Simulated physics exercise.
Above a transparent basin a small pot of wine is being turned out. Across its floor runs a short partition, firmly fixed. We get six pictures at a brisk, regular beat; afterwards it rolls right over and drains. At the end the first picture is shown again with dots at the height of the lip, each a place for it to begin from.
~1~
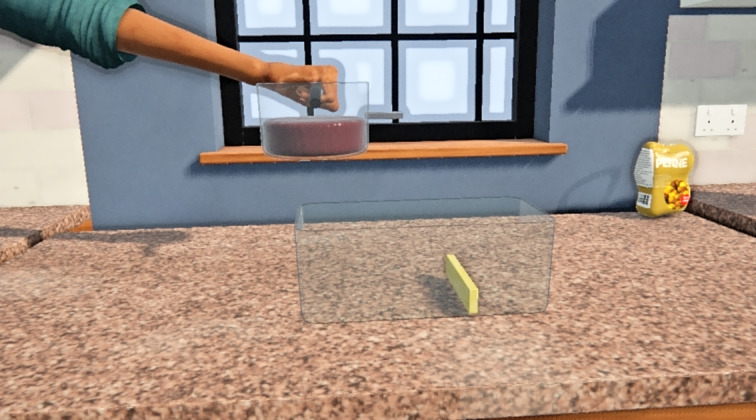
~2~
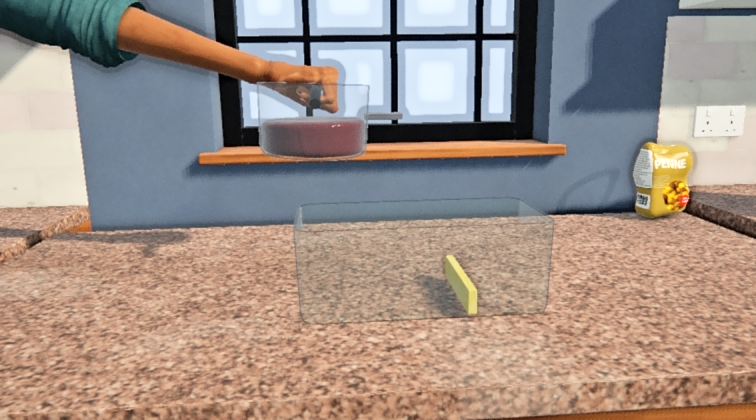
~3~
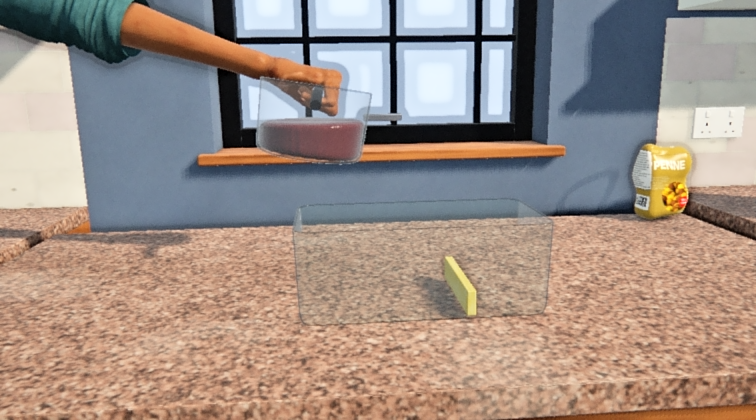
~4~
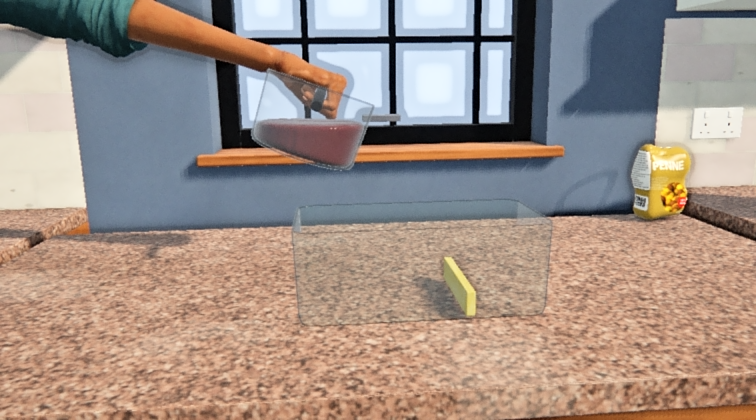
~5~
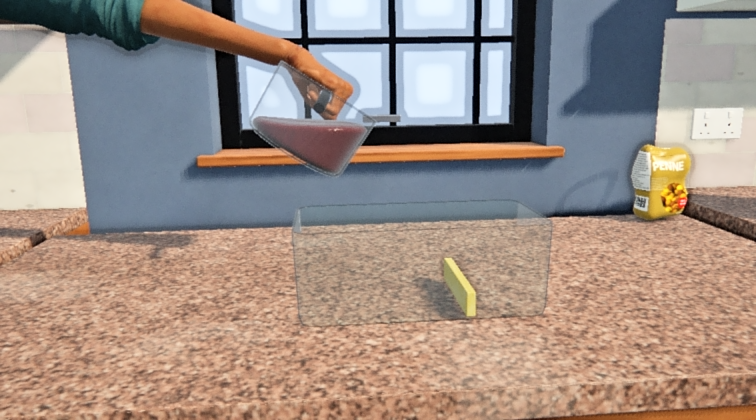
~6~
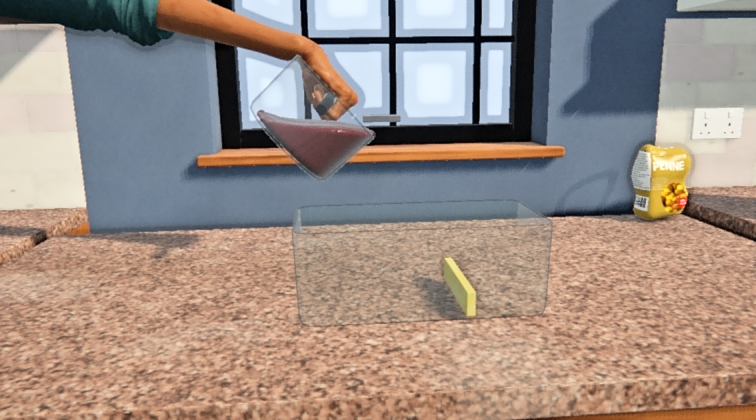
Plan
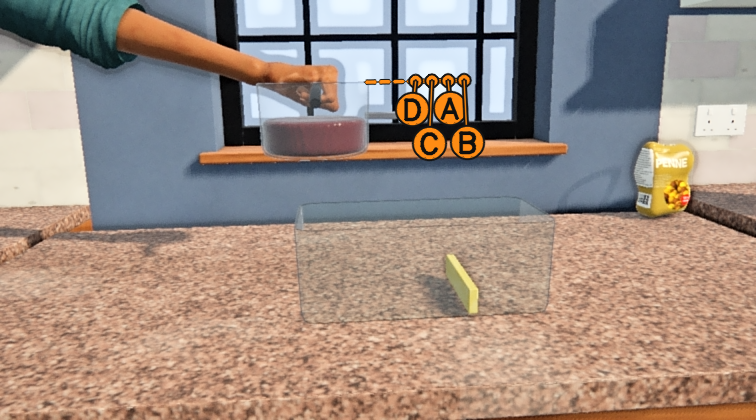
A hand reaching in from the upper left, its arm in a teal sleeve, holds a small clear pot of dark red liquid above a transparent basin with a short yellow partition on its floor. The basin sits on a speckled pinkish-brown counter, viewed from the front, before a blue wall, a black-framed window and a yellow packet at right. Starting upright, the pot tilts steadily rightward, its liquid shifting inside, while the camera stays essentially still.
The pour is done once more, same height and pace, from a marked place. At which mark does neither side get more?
Go for C.
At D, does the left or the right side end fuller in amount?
More ends on the left.
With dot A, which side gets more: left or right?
More ends on the right.
On the marked copy, A at (448, 80); B at (464, 80); C at (431, 81); D at (415, 81).
Choosing A, about 19 % ends left of the wall and 78 % right of it; 3 % is lost outside.
Choosing B, about 24 % ends left of the wall and 73 % right of it; 3 % is lost outside.
Choosing C, about 44 % ends left of the wall and 54 % right of it.
Choosing D, about 78 % ends left of the wall and 20 % right of it.
